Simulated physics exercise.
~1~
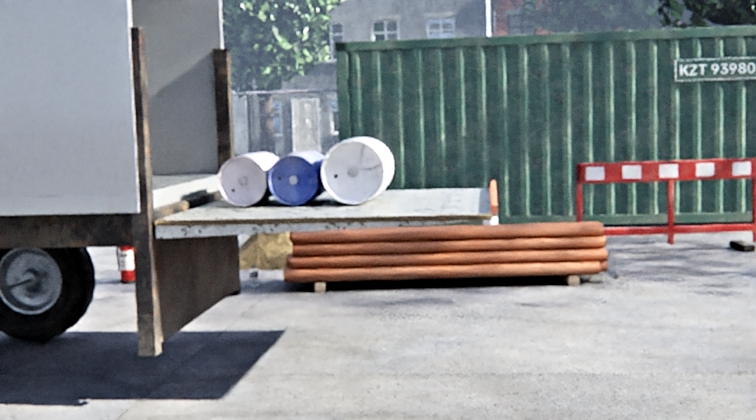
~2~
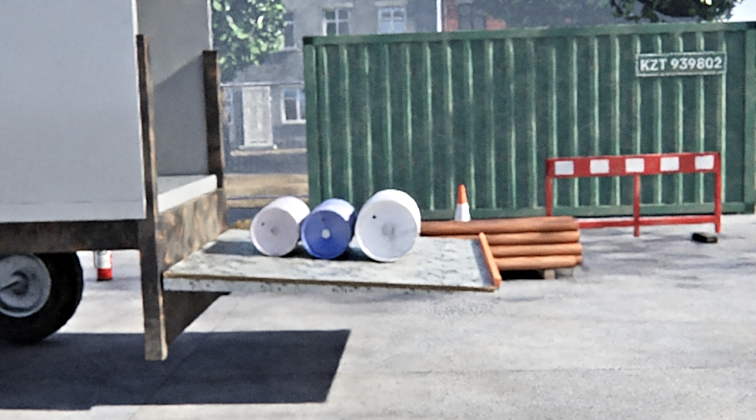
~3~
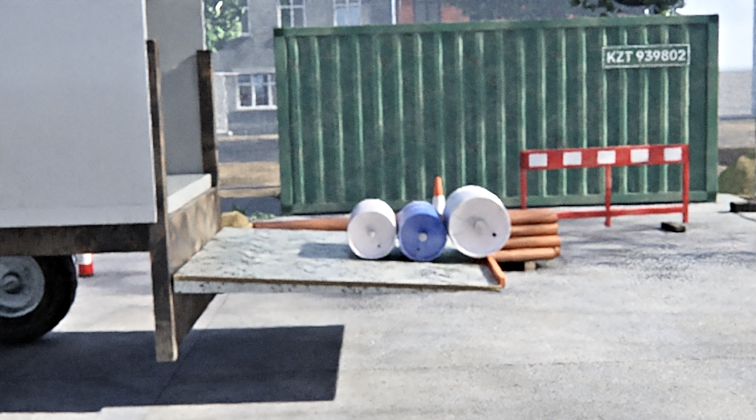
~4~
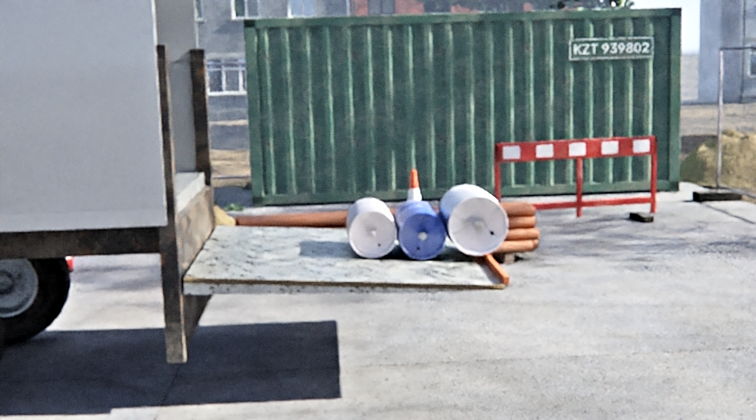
At the start, three kegs, a blue one between two white ones, lie side by side on the raised tail-lift plate of a truck, in front of stacked orange pipes and a green container. The plate then lowers and tips toward its outer edge, where an orange flap stands up. The kegs roll to the right down the plate as the view drifts slightly sideways. They come to rest close together, short of the flap. At the end, all three kegs are still on the lowered plate, the blue one in the middle.
